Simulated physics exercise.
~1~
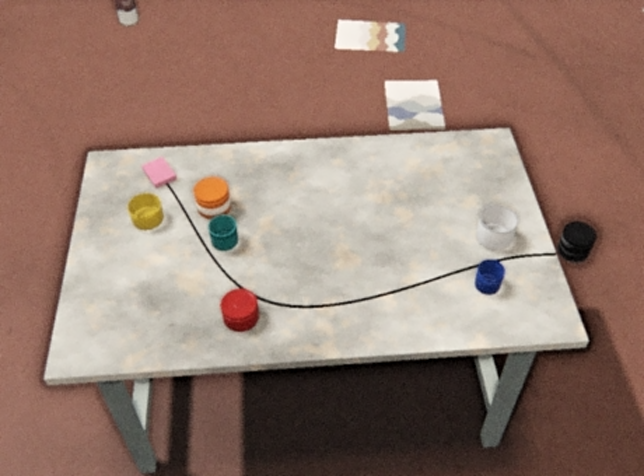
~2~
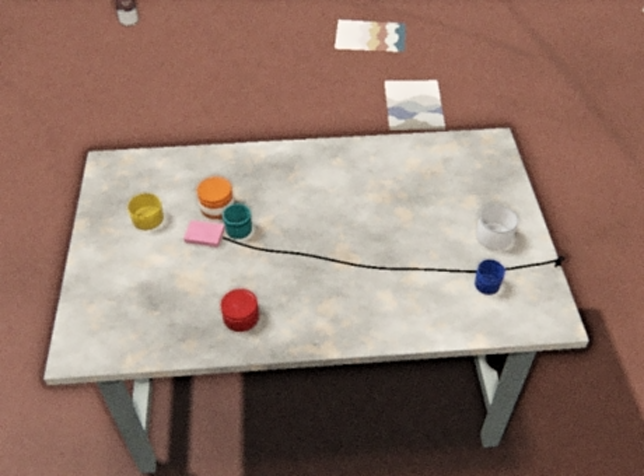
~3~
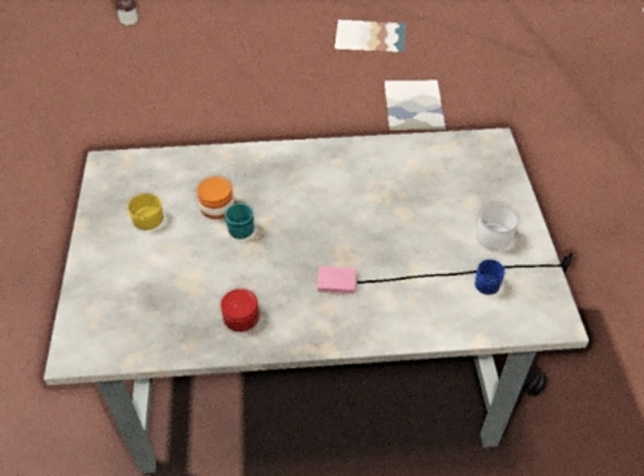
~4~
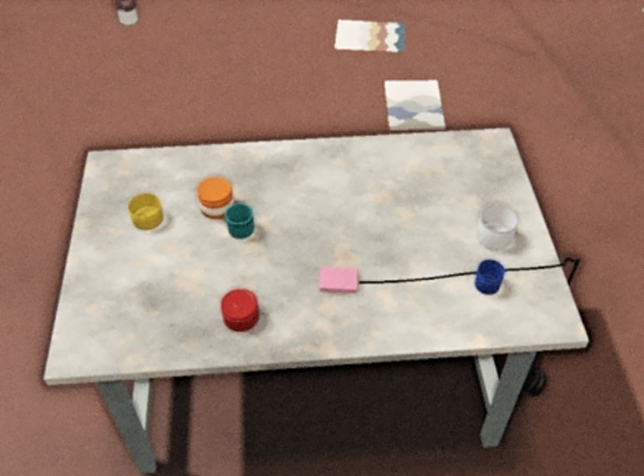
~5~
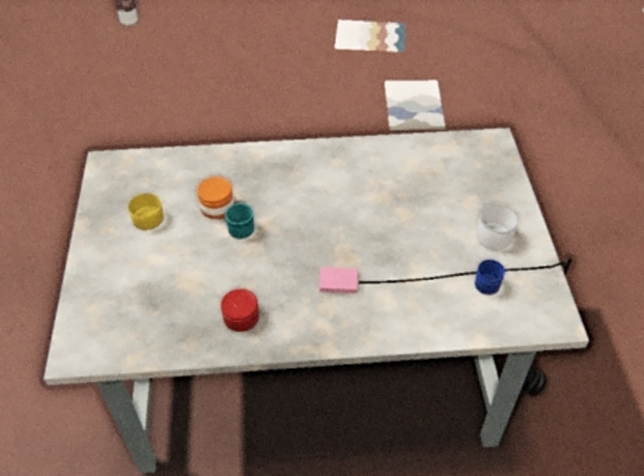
At first, a black cable curves across a speckled lab table from a pink phone at the upper left to a black speaker just off the right edge, among several colourful containers. The speaker drops over the side, and the cable pulls straighter, drawing the phone right and down. The teal mug shifts slightly to the right beside the orange tin. The phone then slides farther right, leaving the mug behind, and stops near the middle of the table. It finally rests there, with the mug still standing and the speaker below the tabletop.
